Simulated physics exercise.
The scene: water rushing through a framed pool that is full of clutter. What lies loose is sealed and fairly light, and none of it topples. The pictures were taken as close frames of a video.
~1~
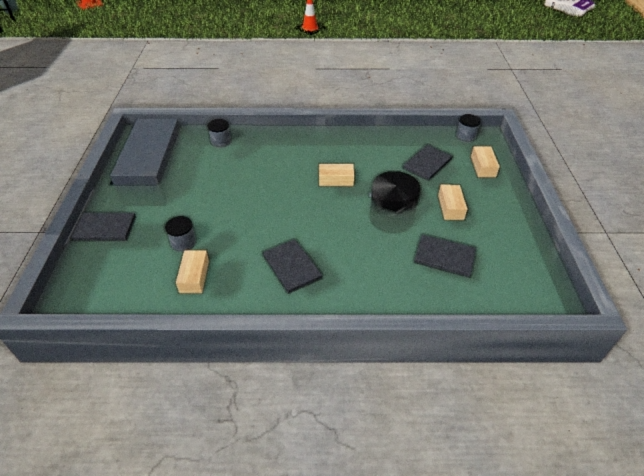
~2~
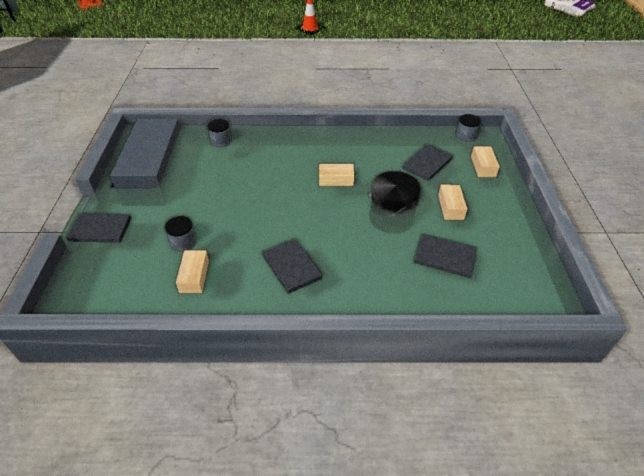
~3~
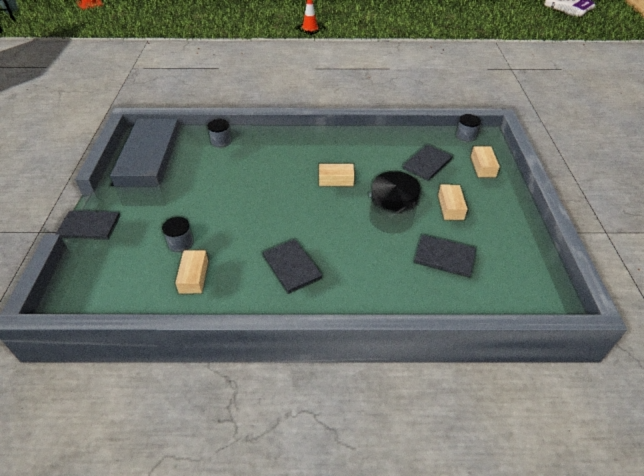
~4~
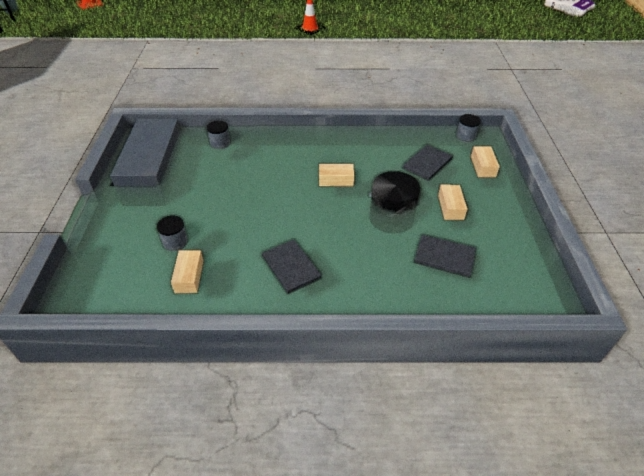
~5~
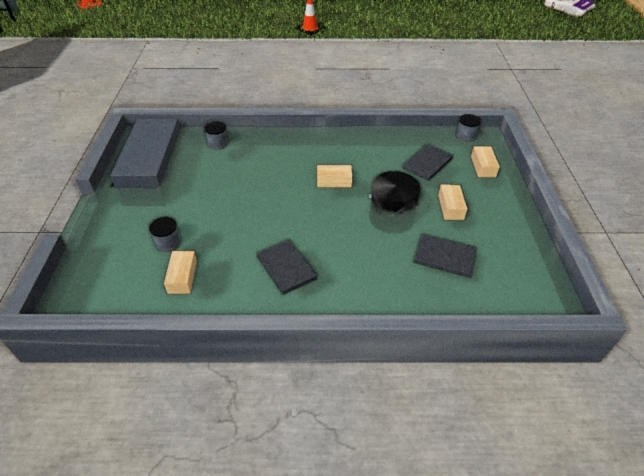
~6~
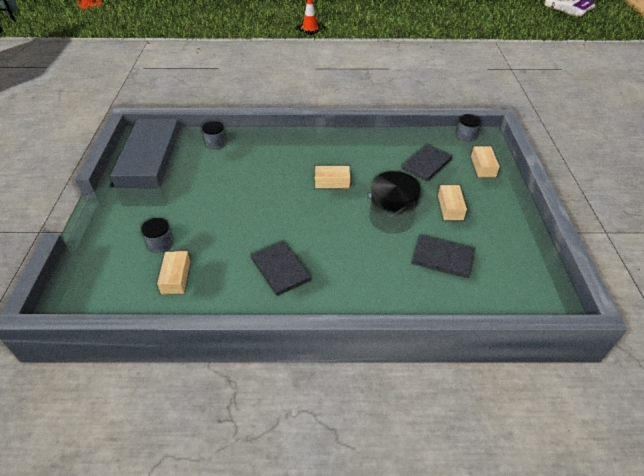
A framed green pool held floating blocks, dark slabs and pails when a gap opened in its left wall; a dark slab slid out of sight there, then nearby pails and blocks drifted slightly left.
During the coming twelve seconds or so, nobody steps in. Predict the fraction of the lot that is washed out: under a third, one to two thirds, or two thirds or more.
Under a third.
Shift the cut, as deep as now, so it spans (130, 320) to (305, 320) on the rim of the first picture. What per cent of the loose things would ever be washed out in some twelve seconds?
My figure is 30 in a hundred.
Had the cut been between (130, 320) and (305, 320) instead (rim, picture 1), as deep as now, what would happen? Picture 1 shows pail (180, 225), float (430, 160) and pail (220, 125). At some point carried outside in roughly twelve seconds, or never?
Result, in listed order: Exited / retained / retained.
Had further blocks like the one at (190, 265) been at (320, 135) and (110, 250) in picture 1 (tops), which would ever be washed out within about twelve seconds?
In the order listed: Held back, then flushed away.
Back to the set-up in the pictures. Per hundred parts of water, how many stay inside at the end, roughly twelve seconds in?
It works out at roughly 78 percent.
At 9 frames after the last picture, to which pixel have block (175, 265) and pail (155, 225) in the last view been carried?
Roughly (131, 263) and (87, 214).
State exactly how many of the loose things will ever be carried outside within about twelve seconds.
By my reckoning the answer is 3.
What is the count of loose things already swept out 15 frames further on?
Count: 2.
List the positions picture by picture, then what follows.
In the first picture, a pail at (179, 225) floats; a block at (192, 266), afloat; 0 of 11 have shifted.
In the second picture, a pail at (179, 225) floats; a block at (192, 266) floats; 1 of 11 have shifted.
In the third picture, a pail at (176, 226) floats; a block at (191, 267) floats; 1 of 11 have shifted.
In the fourth picture, a pail at (170, 225), afloat, close to its start; a block at (186, 266), afloat, close to its start; 2 of 11 have shifted.
In the fifth picture, a pail at (163, 226), afloat, close to its start; a block at (180, 267), afloat, close to its start; 3 of 11 have shifted.
In the sixth picture, a pail at (155, 227), afloat, close to its start; a block at (173, 267), afloat, close to its start; 5 of 11 have shifted.
A moment on, 1 of 11 are out; 10 afloat.
Next, 1 of 11 are out; 10 afloat.
Later, 2 of 11 are out; 9 afloat.
In the end, 3 of 11 are out; 8 afloat.
